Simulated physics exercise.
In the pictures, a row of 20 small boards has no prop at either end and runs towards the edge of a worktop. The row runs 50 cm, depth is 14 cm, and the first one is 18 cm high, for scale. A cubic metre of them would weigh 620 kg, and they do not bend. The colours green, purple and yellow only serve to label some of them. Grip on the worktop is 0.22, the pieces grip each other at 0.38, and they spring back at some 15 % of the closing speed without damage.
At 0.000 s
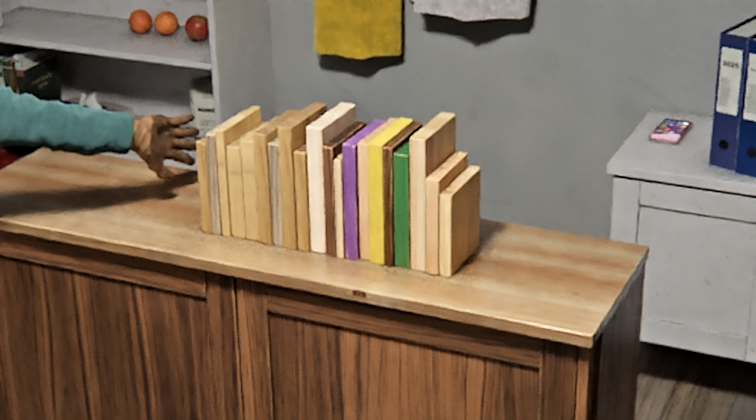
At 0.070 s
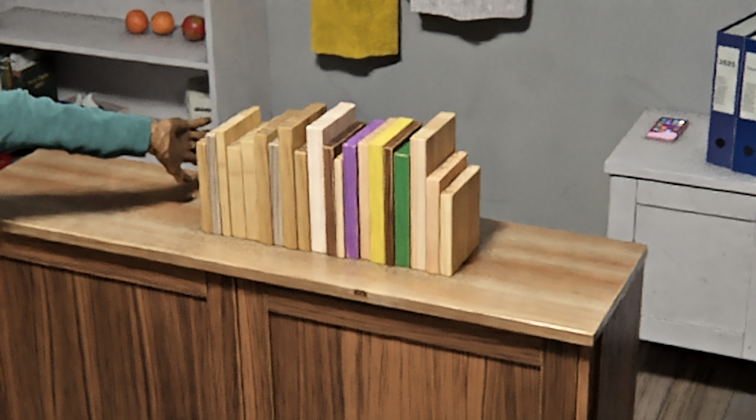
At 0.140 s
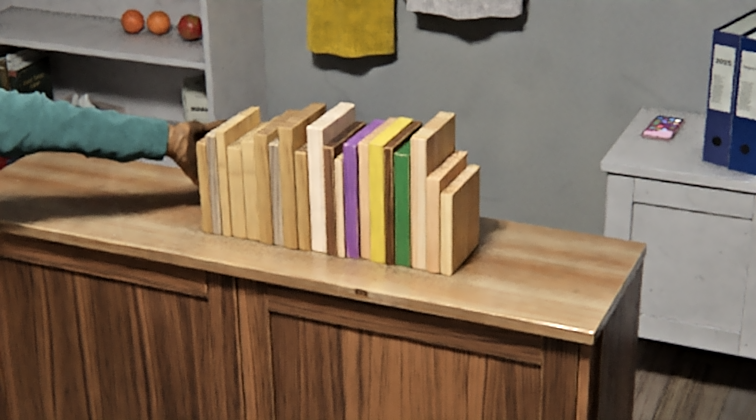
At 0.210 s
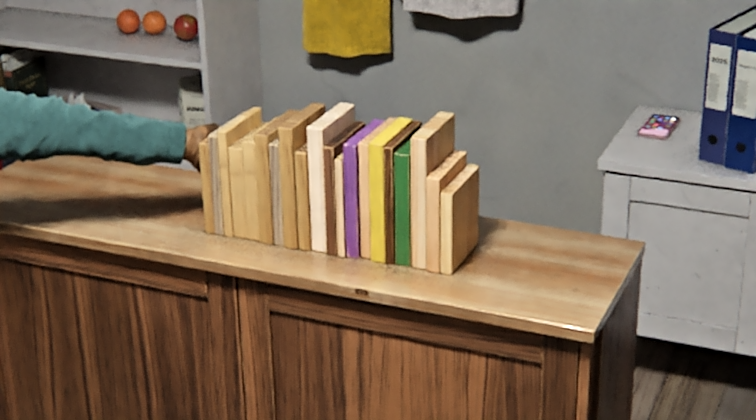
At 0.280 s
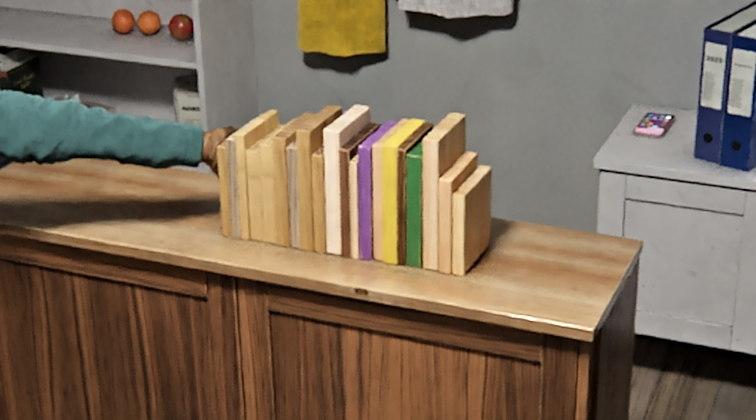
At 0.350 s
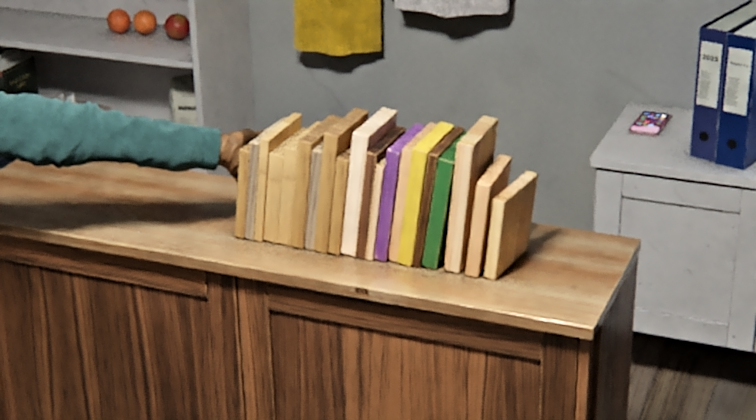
The video shows a hand in a teal sleeve reaching from the left to an upright row of boards on a wooden worktop, then pushing the row to the right, with the boards sliding and then leaning rightward.
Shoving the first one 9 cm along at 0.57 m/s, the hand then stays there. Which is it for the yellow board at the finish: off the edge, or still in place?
Still in place.
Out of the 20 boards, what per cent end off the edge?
Share: Approx. 15 %.
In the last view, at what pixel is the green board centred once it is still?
Resting position, last image: About (627, 278).
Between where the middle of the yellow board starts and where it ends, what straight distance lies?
Start and end are some 30 cm apart.
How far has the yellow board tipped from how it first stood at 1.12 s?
Near 70 degrees from how it began.
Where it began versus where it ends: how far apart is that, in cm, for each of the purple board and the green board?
Purple ends up 20 cm away; green ends up 40 cm away.
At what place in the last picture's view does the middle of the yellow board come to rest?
In the final view it ends up around pixel (549, 245).
By 0.41 s, none of the 20 boards off the edge, 20 disturbed; yellow board tilted 18°; green board tilted 19°.
By 0.52 s, none of the 20 boards off the edge, 20 disturbed; yellow board tilted 37°; green board tilted 37°.
By 0.80 s, 1 of the 20 boards off the edge; yellow board tilted 61°; green board tilted 70°.
By 1.12 s, 3 of the 20 boards off the edge; yellow board tilted 68°; green board on its side.
When it is over (1.5 s), 3 of the 20 boards off the edge; yellow board tilted 72°; green board on its side; purple board tilted 61°. In pixels of the last frame, middles, yellow board near (549, 245), green board near (628, 279).
